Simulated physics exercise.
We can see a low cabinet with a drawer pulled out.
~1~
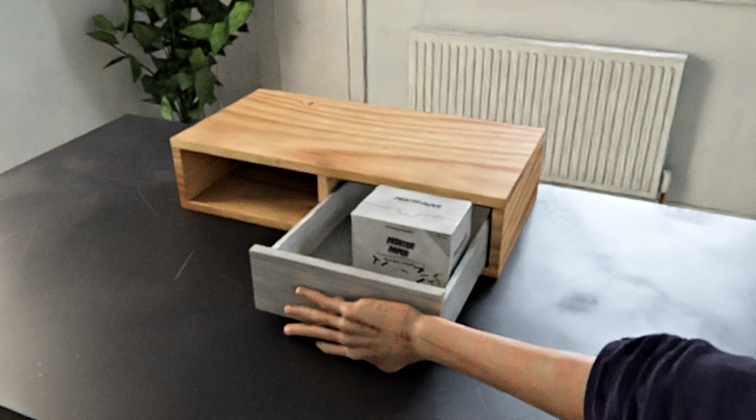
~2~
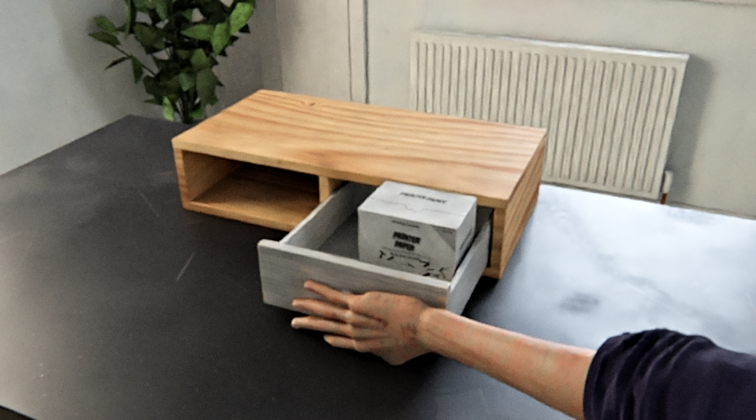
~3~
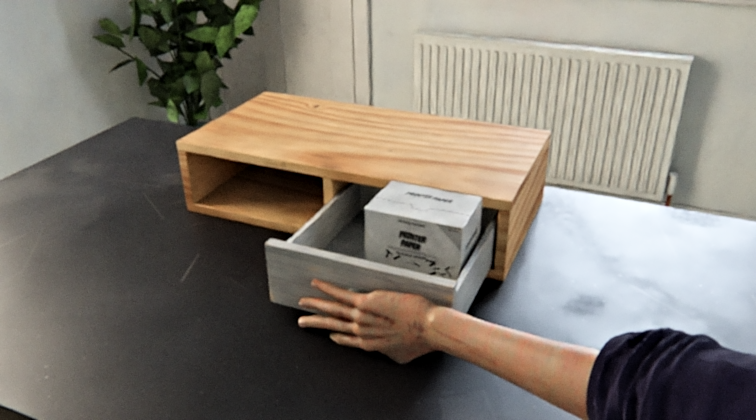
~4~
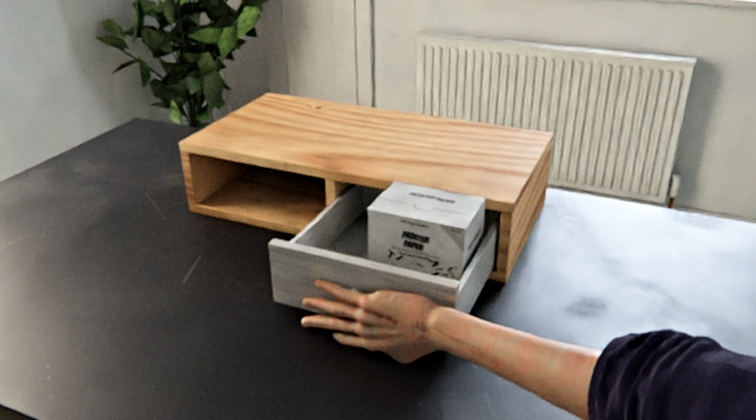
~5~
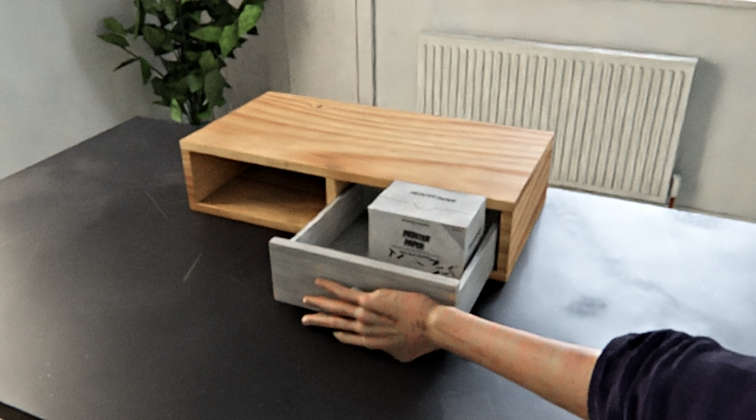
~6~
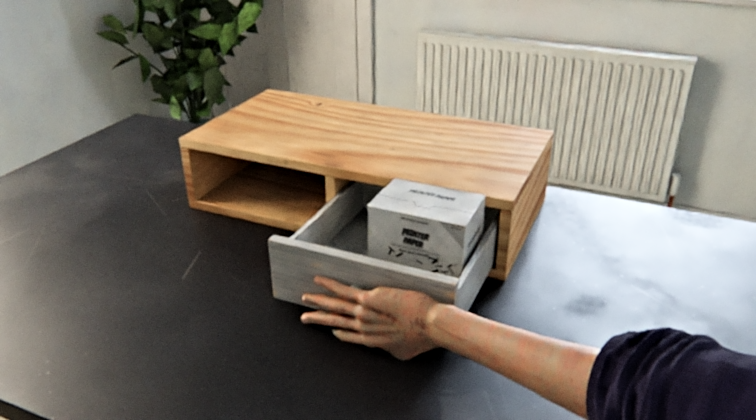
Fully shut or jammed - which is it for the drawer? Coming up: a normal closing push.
Odds are the drawer stays partway out afterwards.
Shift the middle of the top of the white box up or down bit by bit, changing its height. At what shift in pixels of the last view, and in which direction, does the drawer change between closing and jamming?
Shift: 20 px, direction down.
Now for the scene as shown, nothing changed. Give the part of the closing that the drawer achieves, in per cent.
About 45 percent.
Then, 0.32 s past the last view, drawer starting in.
Then, 0.50 s past the last view, drawer about half in.
Finally, the drawer stays ajar.
